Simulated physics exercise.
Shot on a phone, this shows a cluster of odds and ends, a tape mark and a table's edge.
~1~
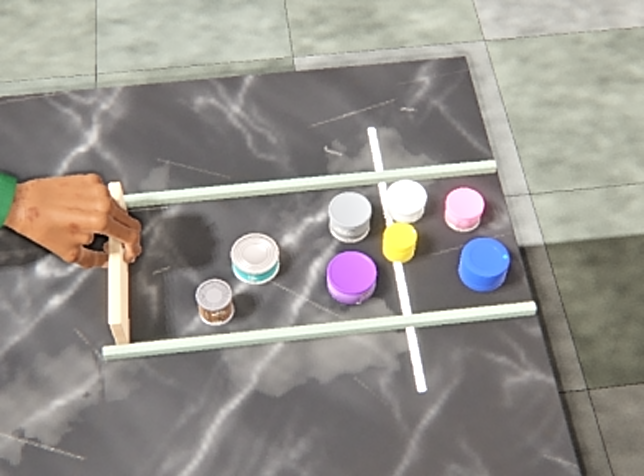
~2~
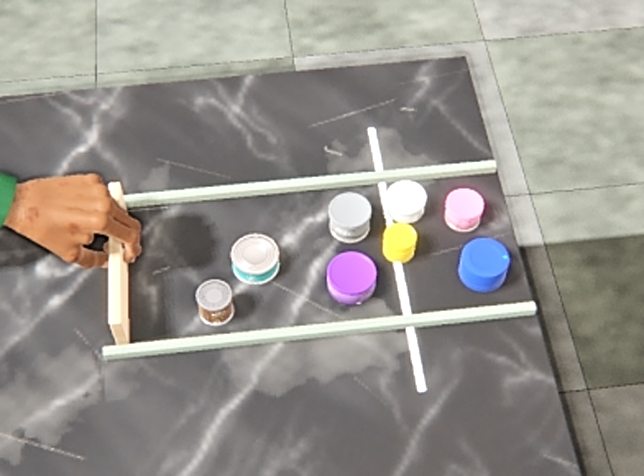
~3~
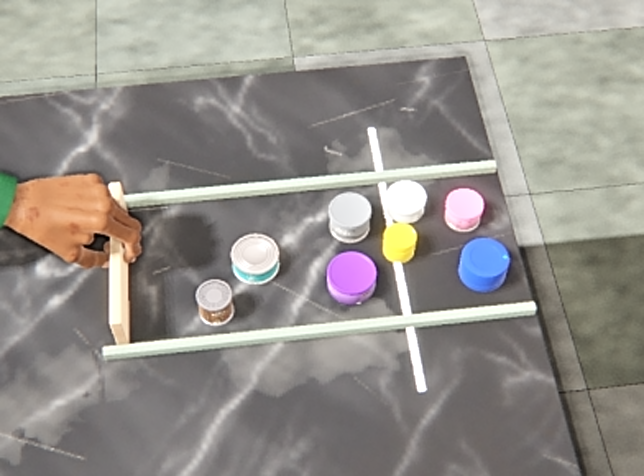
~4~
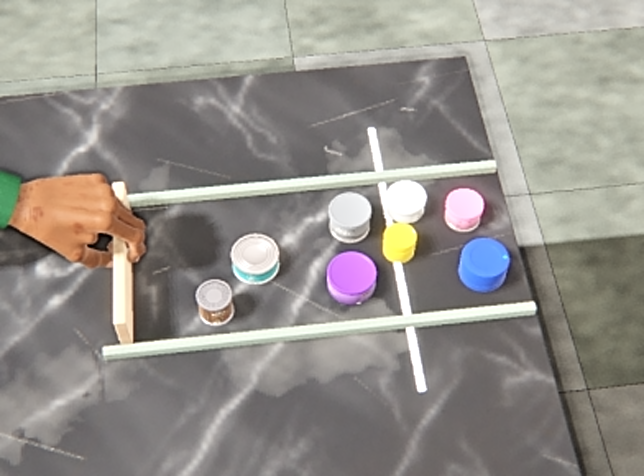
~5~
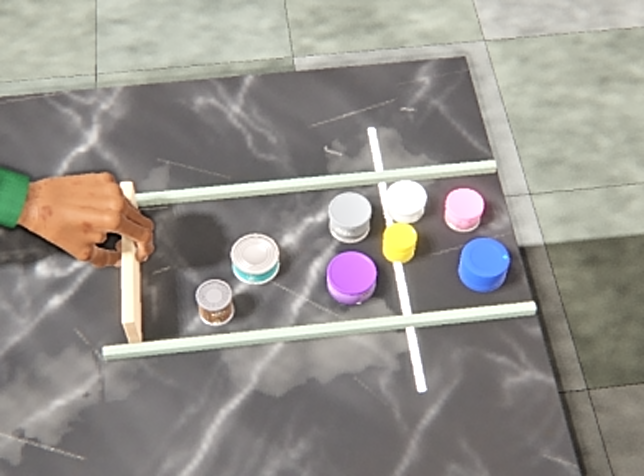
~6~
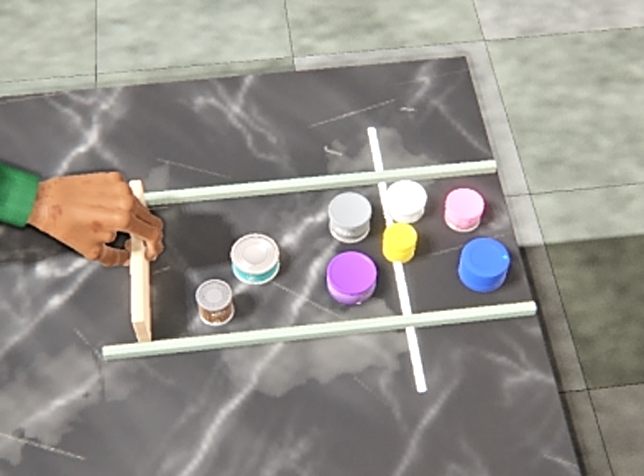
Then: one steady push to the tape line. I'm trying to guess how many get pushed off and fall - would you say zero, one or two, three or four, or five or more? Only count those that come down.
I would say zero.
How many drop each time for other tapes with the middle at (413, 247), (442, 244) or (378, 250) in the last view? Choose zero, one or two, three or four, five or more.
Not one; just one or two; none at all.
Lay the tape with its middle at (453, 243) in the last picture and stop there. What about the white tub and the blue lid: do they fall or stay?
Well, the white tub sits tight, and the blue lid plunges.
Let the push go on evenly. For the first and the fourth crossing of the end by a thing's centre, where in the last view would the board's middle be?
At (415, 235) for the first, at (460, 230) for the fourth.
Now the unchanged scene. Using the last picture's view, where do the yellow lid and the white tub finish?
The yellow lid comes to rest at (455, 235), and the white tub comes to rest at (440, 191).
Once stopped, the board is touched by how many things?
So the total is 3.
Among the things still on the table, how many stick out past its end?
Answer: 0.
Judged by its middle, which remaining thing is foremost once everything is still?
Result: Blue lid.
Soon after, none off yet; blue lid at rest near (484, 265); pink tin at rest near (464, 211); white tub at rest near (406, 202).
At rest, the number that fall off is zero.
